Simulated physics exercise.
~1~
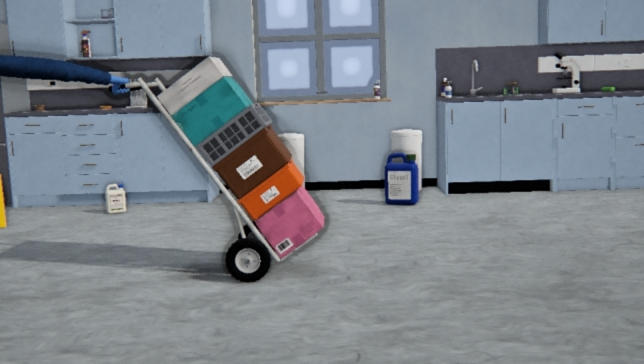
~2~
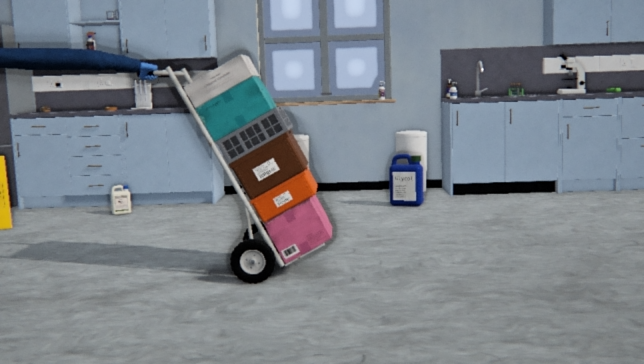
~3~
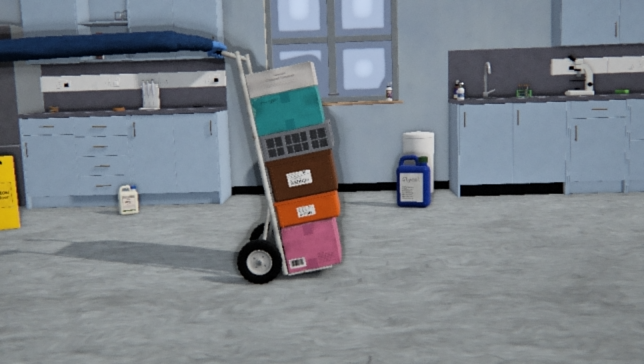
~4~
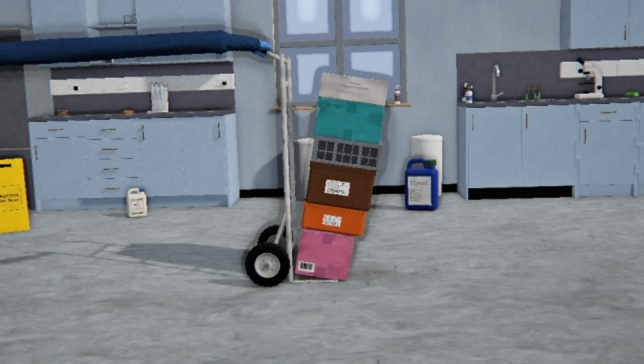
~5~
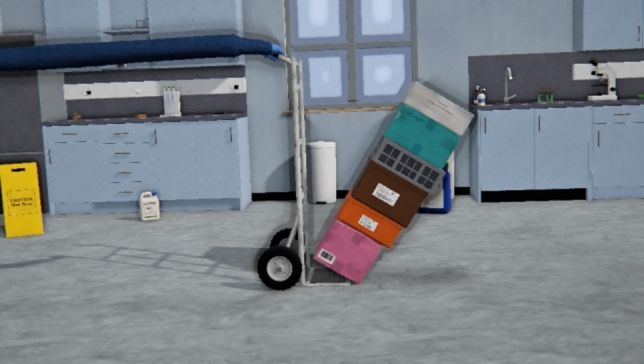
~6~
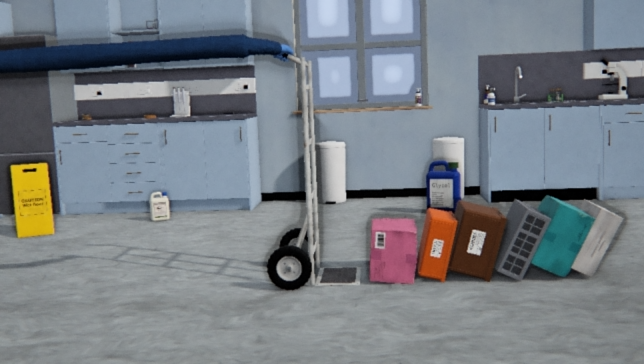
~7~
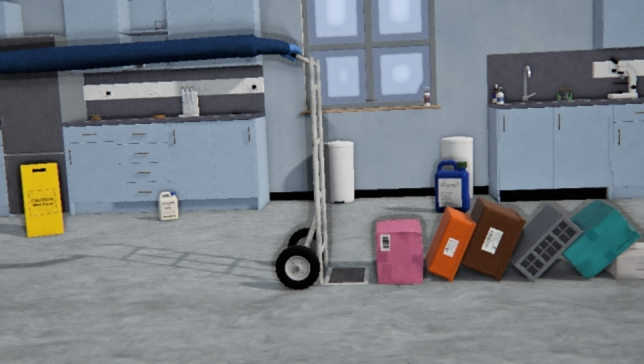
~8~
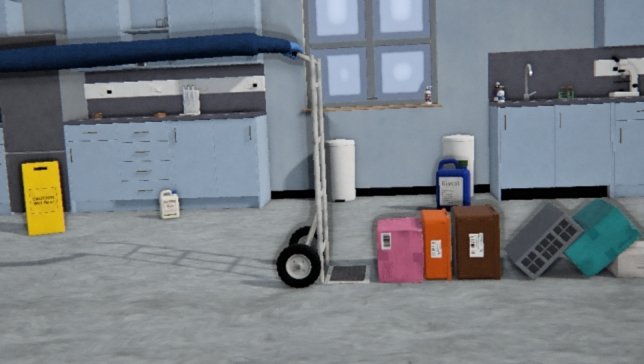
Sack truck swinging upright under a blue arm, its stack of six boxes and crates toppling right and spilling across the floor.
